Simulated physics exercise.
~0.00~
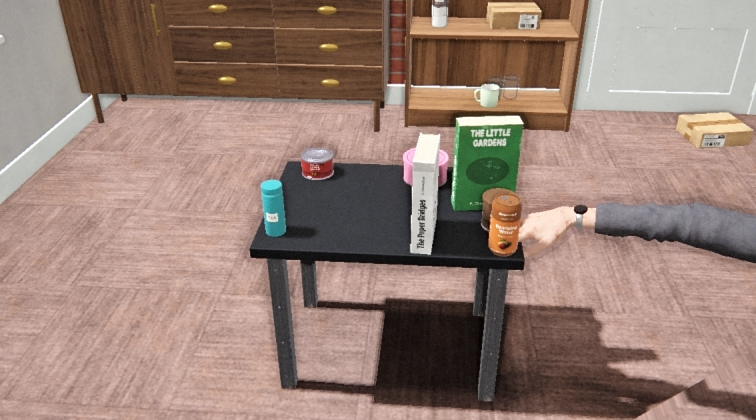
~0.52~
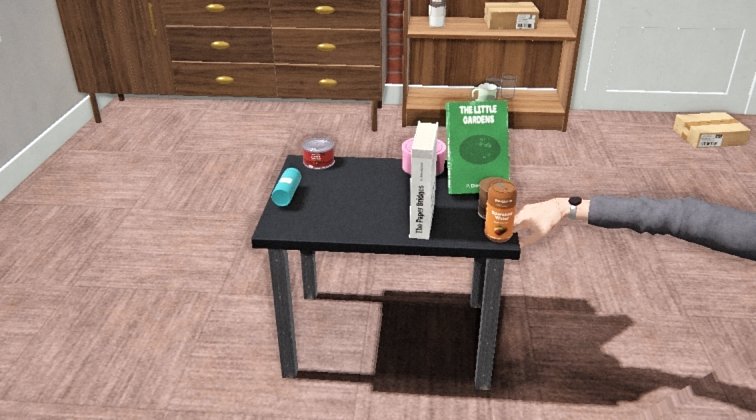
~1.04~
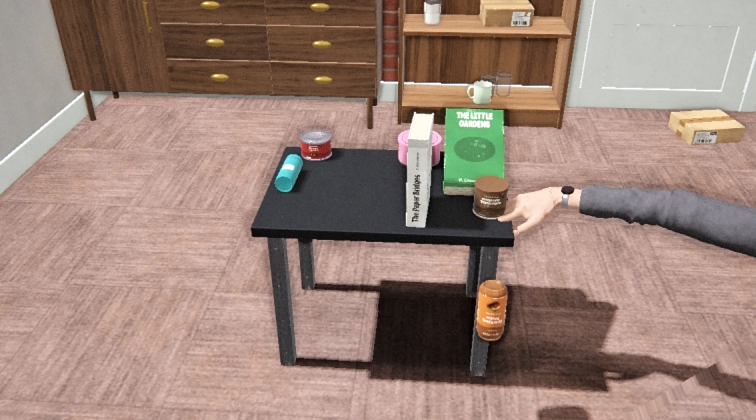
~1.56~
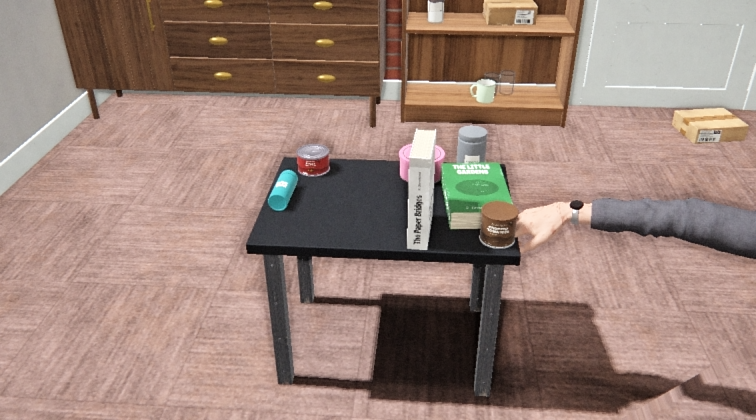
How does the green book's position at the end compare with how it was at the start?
At the start the green book stands upright on the table, but by the end it has tipped over and lies on its side on the tabletop.
At the start, a hand rests by the right edge of a small black table, where a white book, a green book, a turquoise shaker, an orange can, a brown tin and red and pink tubs stand. The turquoise shaker topples onto its side, and the green book begins to lean. Next the orange can drops off the table near the hand, turning upside down as it falls, while the green book leans further. Finally the green book lies toppled, with a grey jar visible behind it. The brown tin stands near the front right corner, and the white book remains upright.
